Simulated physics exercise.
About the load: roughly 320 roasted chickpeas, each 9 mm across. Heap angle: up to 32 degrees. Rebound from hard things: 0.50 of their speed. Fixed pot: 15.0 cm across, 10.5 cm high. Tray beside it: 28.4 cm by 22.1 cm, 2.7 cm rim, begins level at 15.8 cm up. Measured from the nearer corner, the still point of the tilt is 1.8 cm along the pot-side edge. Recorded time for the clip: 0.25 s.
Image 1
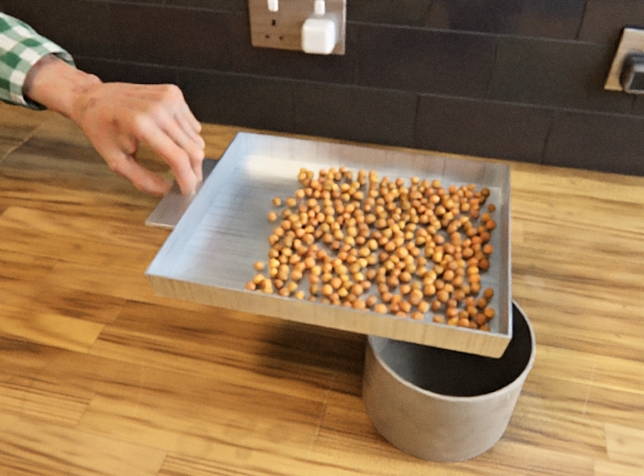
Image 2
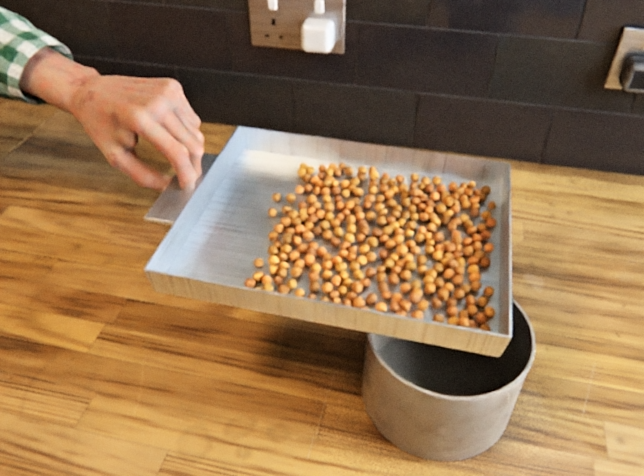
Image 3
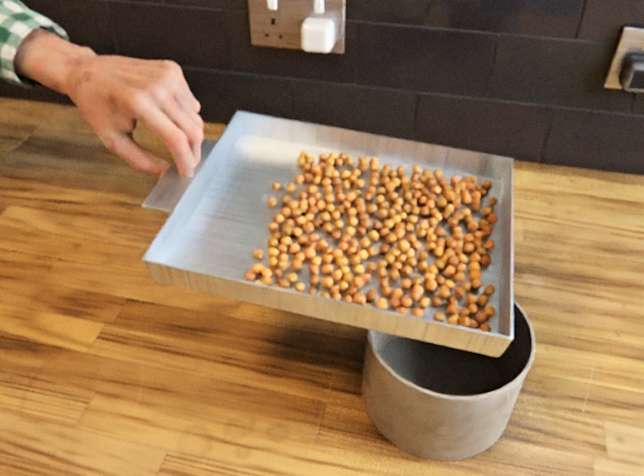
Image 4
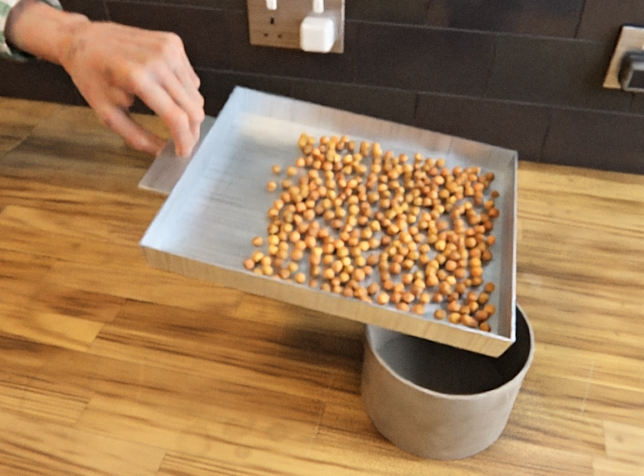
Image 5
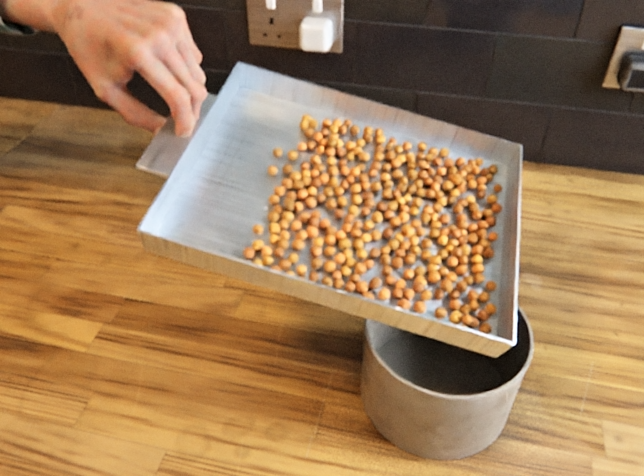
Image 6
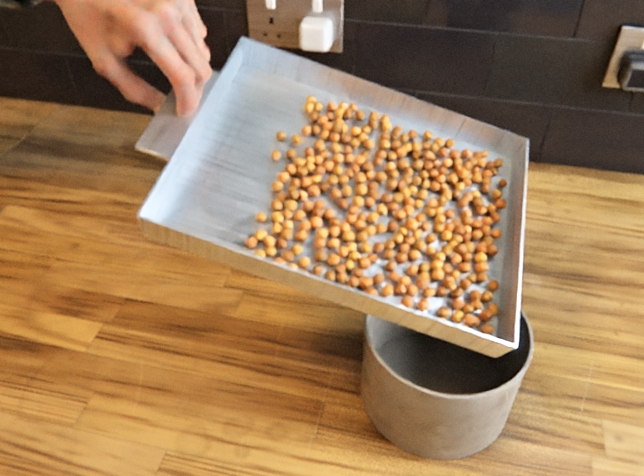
A hand with a green-and-white checked cuff, at upper left, grips the tab of a square silver metal tray above a wooden worktop, seen from slightly above against dark wall tiles with sockets. Golden-brown roasted chickpeas lie across the tray's middle and right, with a round grey pot beneath its right corner. The hand rises, steadily tilting the tray down toward the right, while the camera stays still.
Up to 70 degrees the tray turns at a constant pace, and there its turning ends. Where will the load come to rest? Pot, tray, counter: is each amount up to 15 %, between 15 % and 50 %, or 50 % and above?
Pot: Up to 15 %; tray: 50 % and above; counter: Up to 15 %.
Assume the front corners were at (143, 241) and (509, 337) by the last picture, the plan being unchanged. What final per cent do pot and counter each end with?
You'd end with pot at 0 and counter at 0.
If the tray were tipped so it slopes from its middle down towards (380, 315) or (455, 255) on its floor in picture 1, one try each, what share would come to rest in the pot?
I'd put it at roughly 0 per cent for the first tilt and roughly 0 per cent for the second.
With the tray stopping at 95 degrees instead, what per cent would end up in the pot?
Around 0 %, I reckon.
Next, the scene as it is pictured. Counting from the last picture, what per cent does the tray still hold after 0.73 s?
Reading: Approx. 100%.
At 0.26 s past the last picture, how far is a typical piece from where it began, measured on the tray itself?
Displacement on the tray: Roughly 4 cm.
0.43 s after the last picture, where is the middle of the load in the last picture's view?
Look near (489, 218) in the last picture.
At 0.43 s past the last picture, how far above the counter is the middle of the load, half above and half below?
About 26 centimetres.
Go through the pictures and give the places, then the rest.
In the first frame, tray tilt 0 degrees, front corners at (150, 271) and (506, 334); middle of the pieces at (383, 241); pot at (449, 328).
In the second frame, tray tilt 1 degrees, front corners at (149, 268) and (507, 333); middle of the pieces at (383, 239).
In the third frame, tray tilt 4 degrees, front corners at (147, 258) and (508, 335), lowest corner right front; middle of the pieces at (384, 233).
In the fourth frame, tray tilt 9 degrees, front corners at (144, 243) and (510, 337), lowest corner right front; middle of the pieces at (386, 223).
In the fifth frame, tray tilt 14 degrees, front corners at (143, 228) and (511, 340), lowest corner right front; middle of the pieces at (388, 215).
In the sixth frame, tray tilt 19 degrees, front corners at (143, 214) and (513, 342), lowest corner right front; middle of the pieces at (393, 207); pot at (447, 326).
Then, 0.26 s after the last picture, tilt 45 degrees; the tray holds 100 %, the pot 0 %.
Then, 0.43 s after the last picture, tilt 62 degrees; the tray holds 100 %, the pot 0 %.
Then, 0.73 s after the last picture, tilt 70 degrees; the tray holds 100 %, the pot 0 %.
In the end, pot 0 %, tray 95 %, counter 5 %.
